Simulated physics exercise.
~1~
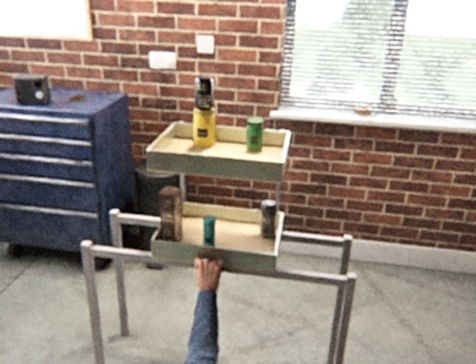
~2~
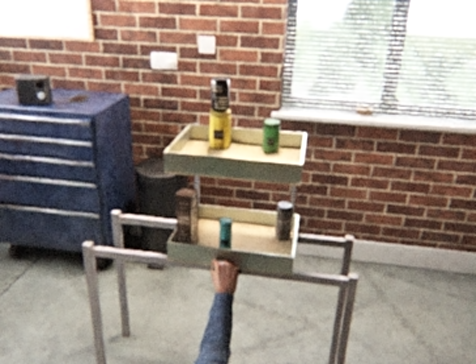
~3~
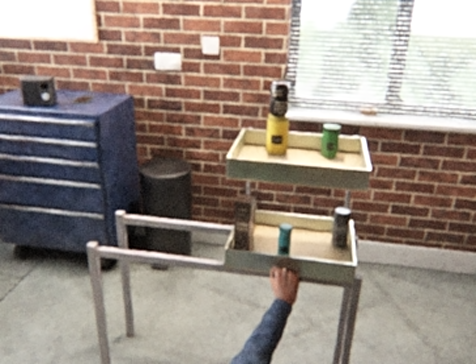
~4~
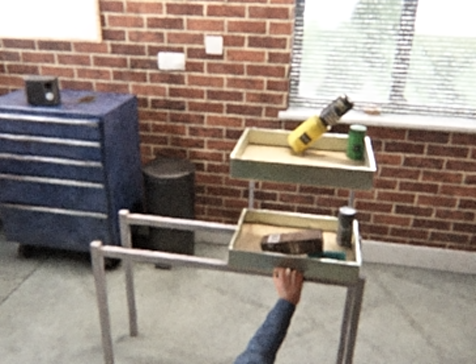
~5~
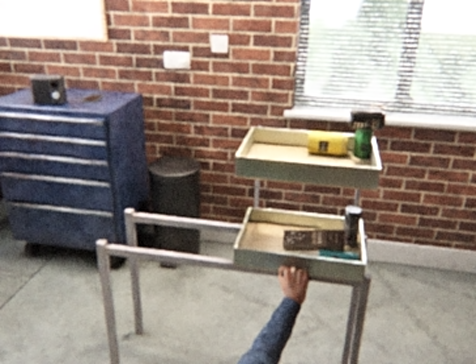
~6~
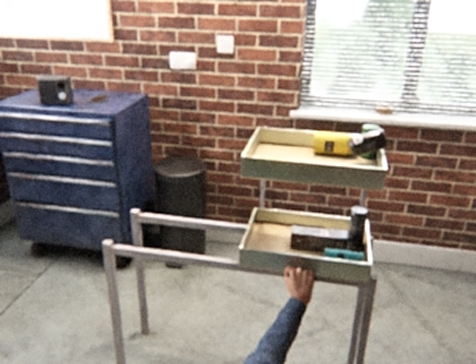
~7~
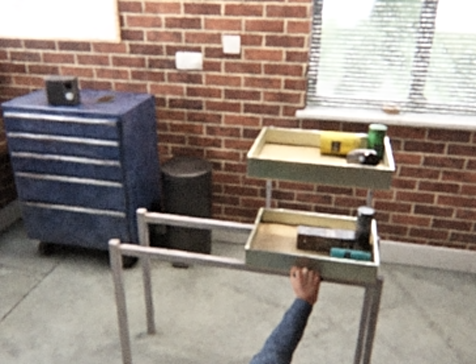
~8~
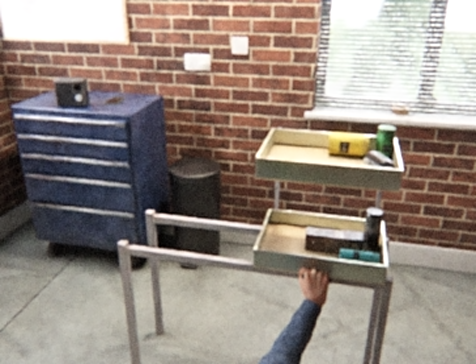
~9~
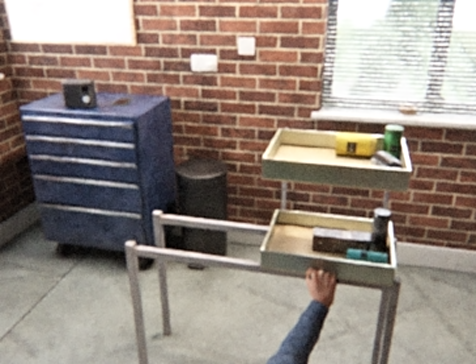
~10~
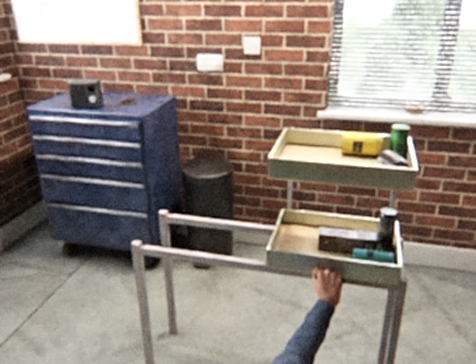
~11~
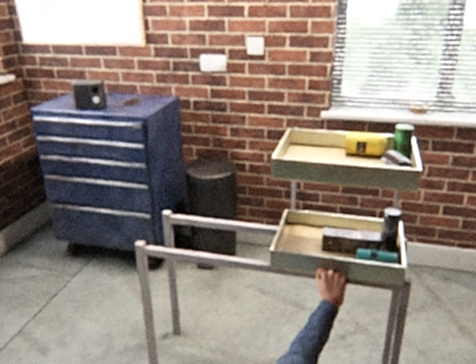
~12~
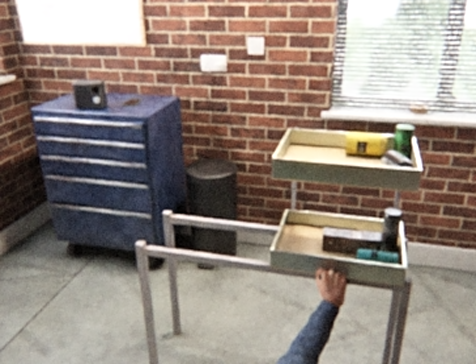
In a brick-walled workshop, a hand slides a two-tier shelf right, toppling four of six items.
